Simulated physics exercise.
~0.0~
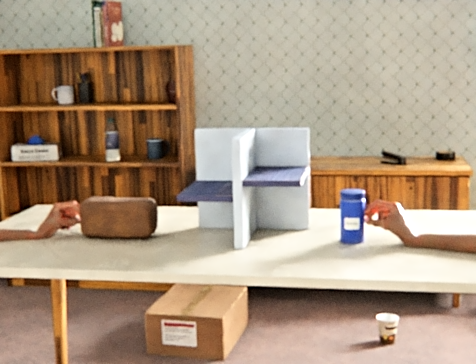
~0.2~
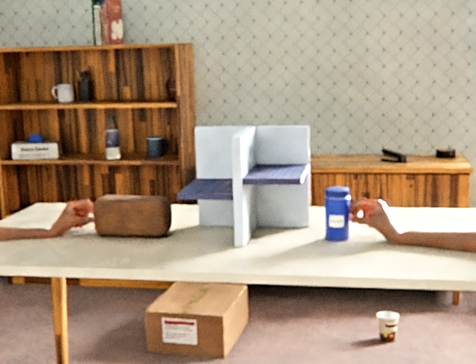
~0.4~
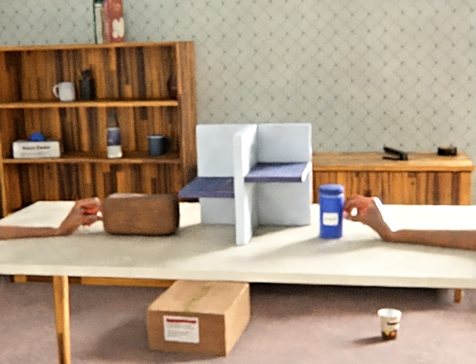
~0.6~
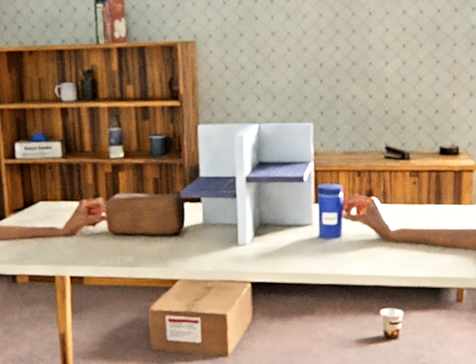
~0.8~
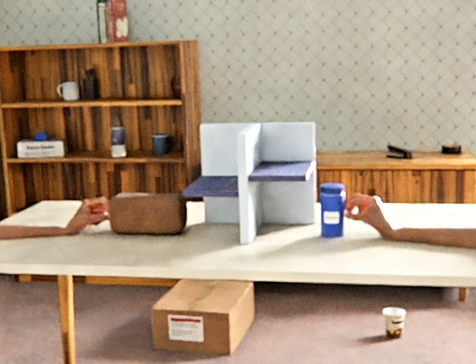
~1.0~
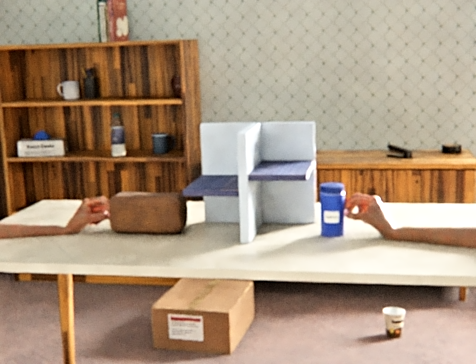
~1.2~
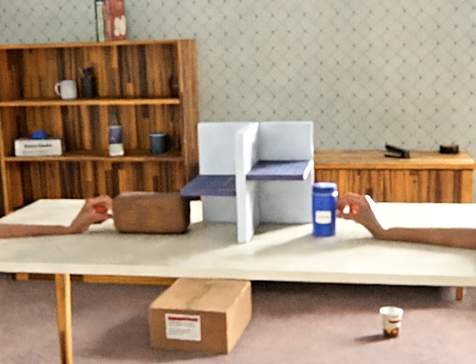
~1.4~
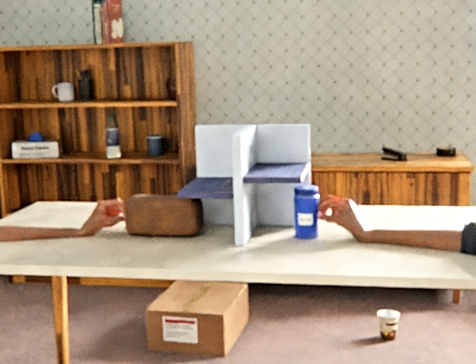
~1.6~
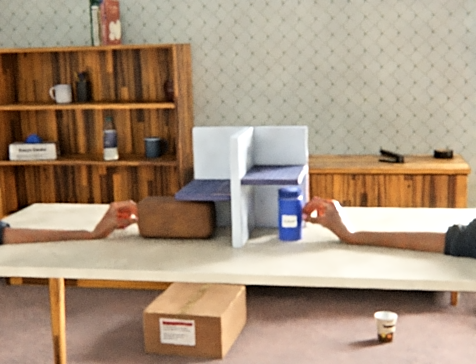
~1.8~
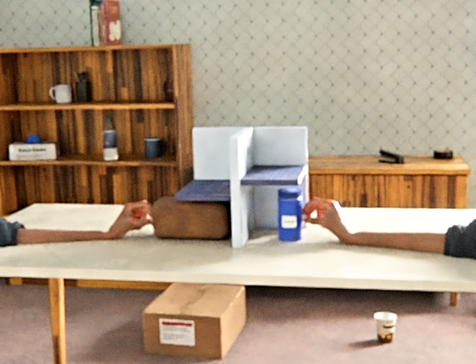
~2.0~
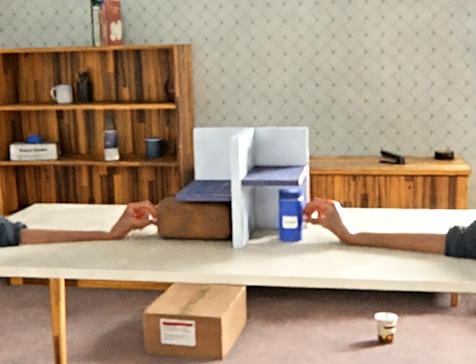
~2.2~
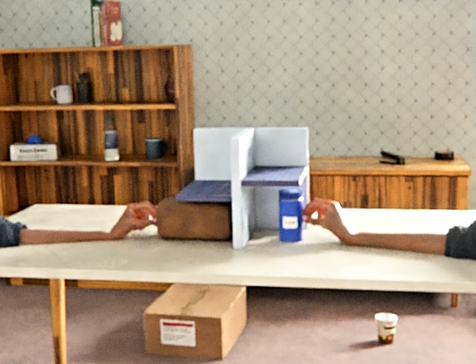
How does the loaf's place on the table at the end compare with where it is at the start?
At the start the loaf sits out in the open to the left of the stand. By the end it is further right, tucked under the stand's left shelf.
